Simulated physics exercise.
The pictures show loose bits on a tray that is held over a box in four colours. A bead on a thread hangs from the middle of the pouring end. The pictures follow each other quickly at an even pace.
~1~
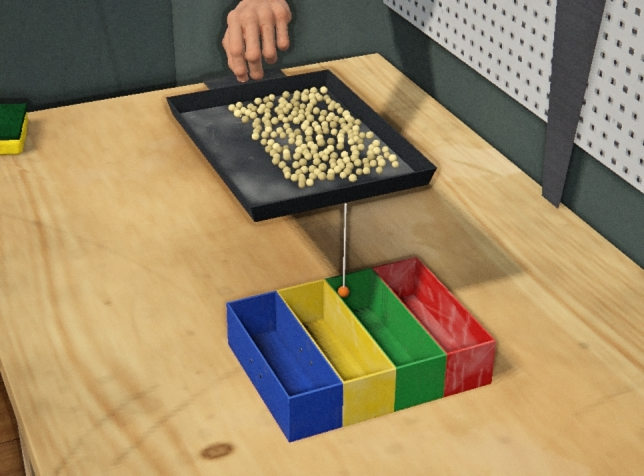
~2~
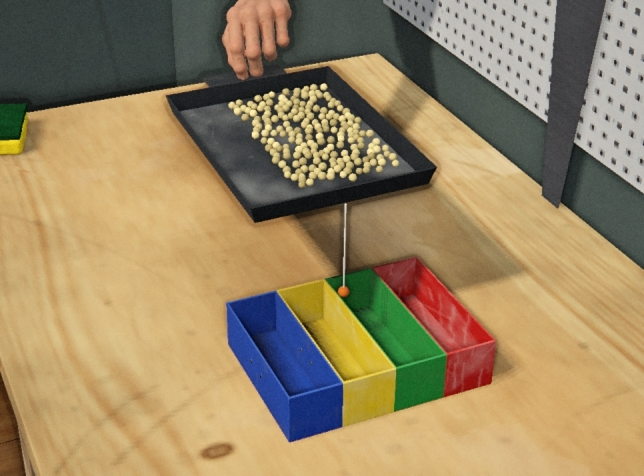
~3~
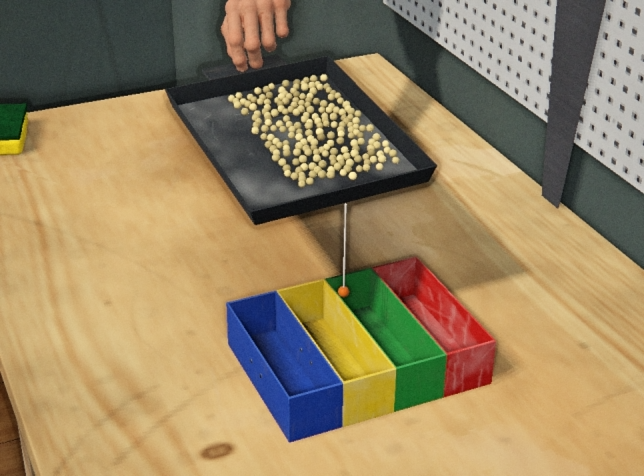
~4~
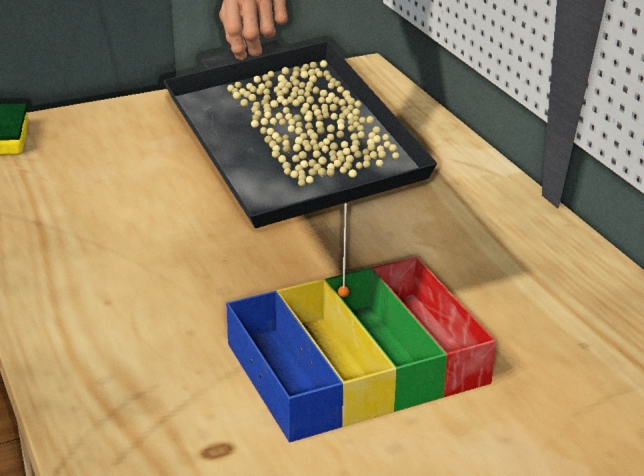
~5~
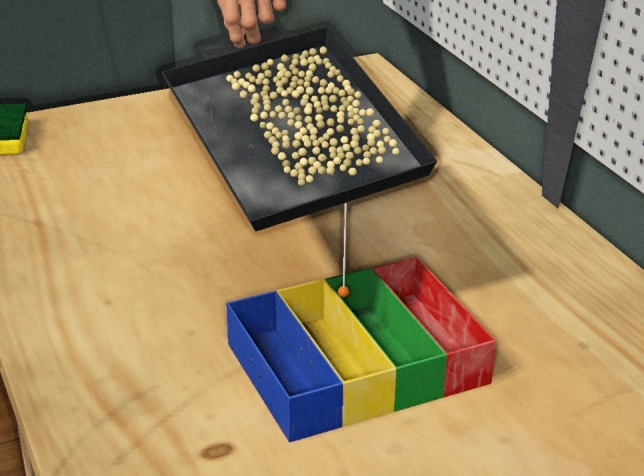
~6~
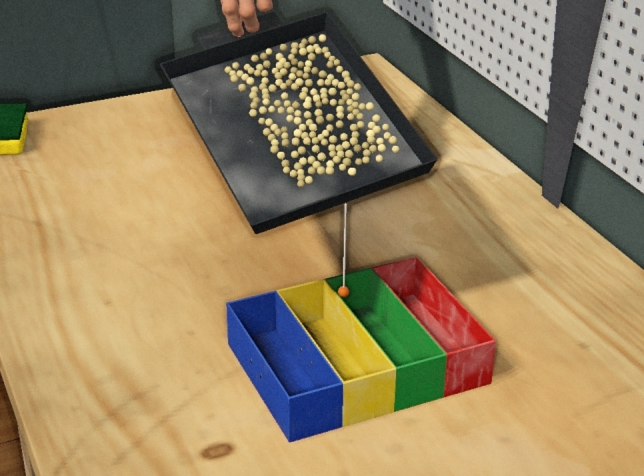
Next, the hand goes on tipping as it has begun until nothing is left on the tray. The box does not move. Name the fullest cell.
The blue cell gets the most.
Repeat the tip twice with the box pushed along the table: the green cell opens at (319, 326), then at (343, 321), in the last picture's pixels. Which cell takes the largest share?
First yellow, then the cell in yellow.
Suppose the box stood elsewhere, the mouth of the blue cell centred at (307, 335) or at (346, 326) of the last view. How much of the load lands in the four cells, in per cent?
Near 40 % and 0 %.
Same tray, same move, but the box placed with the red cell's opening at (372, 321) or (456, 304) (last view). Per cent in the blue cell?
Roughly 10 per cent, and 40 per cent.
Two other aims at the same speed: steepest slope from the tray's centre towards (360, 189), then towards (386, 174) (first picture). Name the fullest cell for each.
The first try: Red. The second: The cell in red.
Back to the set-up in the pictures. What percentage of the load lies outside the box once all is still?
Some 20 per cent.
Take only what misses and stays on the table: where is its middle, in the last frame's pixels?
Near (204, 416).
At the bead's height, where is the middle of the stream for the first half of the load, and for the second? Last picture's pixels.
First near (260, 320), later near (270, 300).
Just after the last frame, tray tipped steeply; the larger part on the tray; about a tenth in the blue cell; about a tenth falling or outside the box.
A moment on, tray tipped past a quarter turn; about a tenth on the tray; roughly two thirds in the blue cell; roughly a quarter falling or outside the box.
Further on, tray tipped past a quarter turn; the larger part in the blue cell; roughly a quarter falling or outside the box.
When it is over, tray tipped past a quarter turn; the larger part in the blue cell; not one in the yellow cell; not one in the green cell; not one in the red cell; roughly a quarter outside the box.
